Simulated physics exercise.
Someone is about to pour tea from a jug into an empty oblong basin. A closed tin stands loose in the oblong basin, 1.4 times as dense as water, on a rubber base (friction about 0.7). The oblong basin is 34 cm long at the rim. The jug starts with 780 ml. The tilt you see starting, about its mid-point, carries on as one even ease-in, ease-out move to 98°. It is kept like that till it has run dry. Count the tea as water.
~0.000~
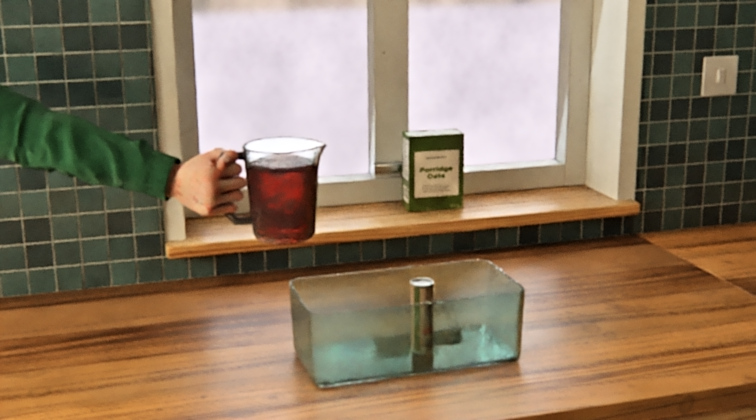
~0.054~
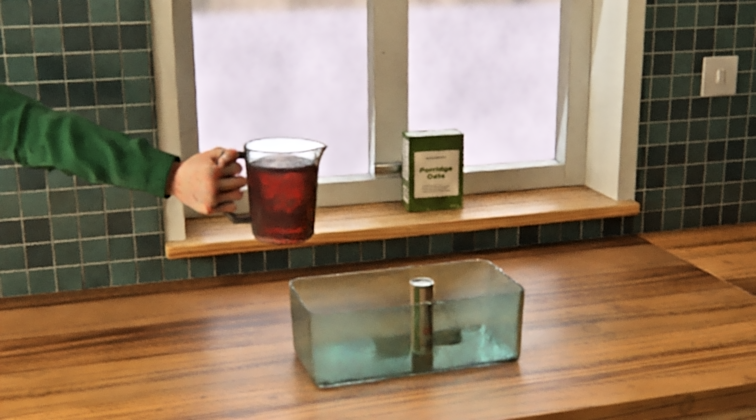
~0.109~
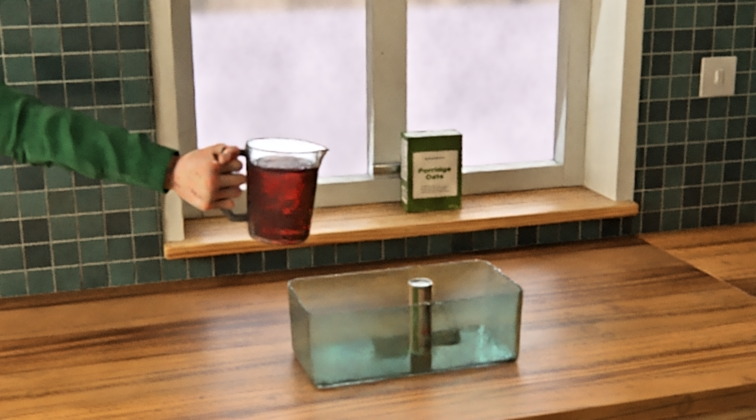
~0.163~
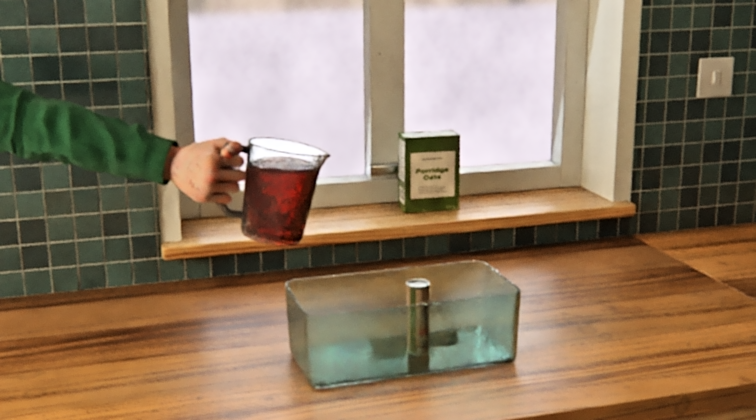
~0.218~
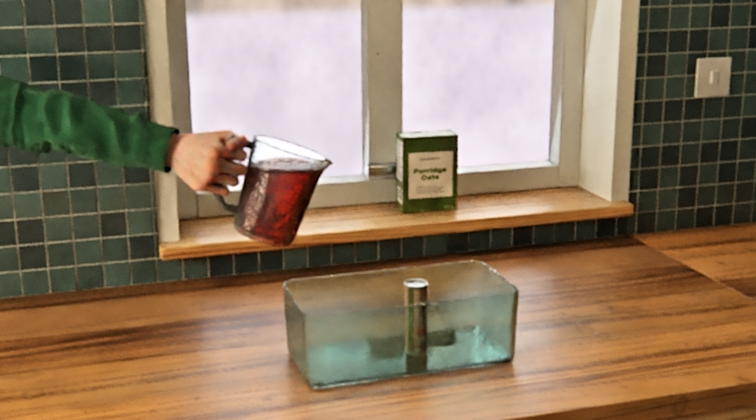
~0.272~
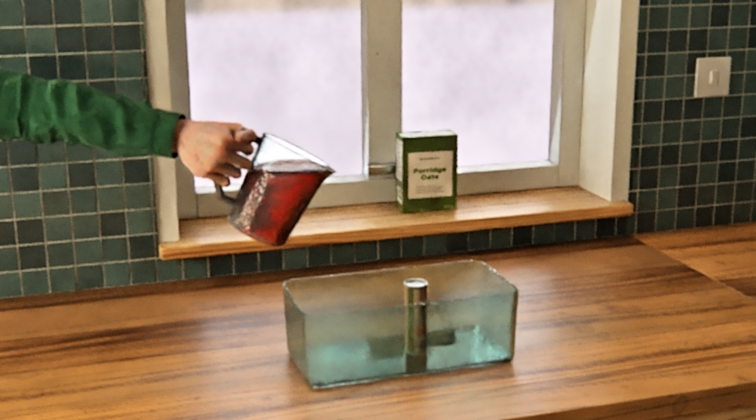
In a kitchen, a green-sleeved hand tilts a jug of red-brown tea rightward above a basin.
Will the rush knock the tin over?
The tin keeps standing.
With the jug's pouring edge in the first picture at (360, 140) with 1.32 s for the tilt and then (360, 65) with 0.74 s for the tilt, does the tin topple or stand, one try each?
First it topples; then it keeps standing.
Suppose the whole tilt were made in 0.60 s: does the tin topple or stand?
The tin stays up.
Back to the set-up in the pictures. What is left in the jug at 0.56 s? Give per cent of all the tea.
About 70 per cent.
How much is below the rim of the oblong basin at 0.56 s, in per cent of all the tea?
About 7 per cent.
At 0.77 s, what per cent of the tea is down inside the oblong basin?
Some 50 per cent.
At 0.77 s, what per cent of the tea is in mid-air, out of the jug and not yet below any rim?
Near 24 in a hundred.
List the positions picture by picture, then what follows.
In the first frame, it leans 0°; its right rim is at (327, 143); the tea meets the walls at (246, 164) and (315, 159); the oblong basin's rim runs from (299, 298) to (506, 276); the tin's top is at (422, 285).
In the second frame, it leans 1°; its right rim is at (327, 144); the tea meets the walls at (247, 163) and (316, 160).
In the third frame, it leans 5°; its right rim is at (329, 148); the tea meets the walls at (248, 163) and (316, 161).
In the fourth frame, it leans 11°; its right rim is at (330, 153); the tea meets the walls at (248, 164) and (318, 163).
In the fifth frame, it leans 20°; its right rim is at (333, 161); the tea meets the walls at (247, 172) and (321, 164).
In the sixth frame, it leans 29°; its right rim is at (336, 170); the tea meets the walls at (244, 183) and (330, 166).
Then, 0.56 s in, the tilt is 85° and 70 per cent is still to pour; the tin stands where it began.
Then, 0.77 s in, the tilt is 98° and 27 per cent is still to pour; the tin stands where it began.
Then, 1.00 s in, the tilt is 98° and 6 per cent is still to pour; the tin stands where it began.
Then, 1.24 s in, the tilt is 98° and 1 per cent is still to pour; the tin stands where it began.
Finally, the tin stands where it began.
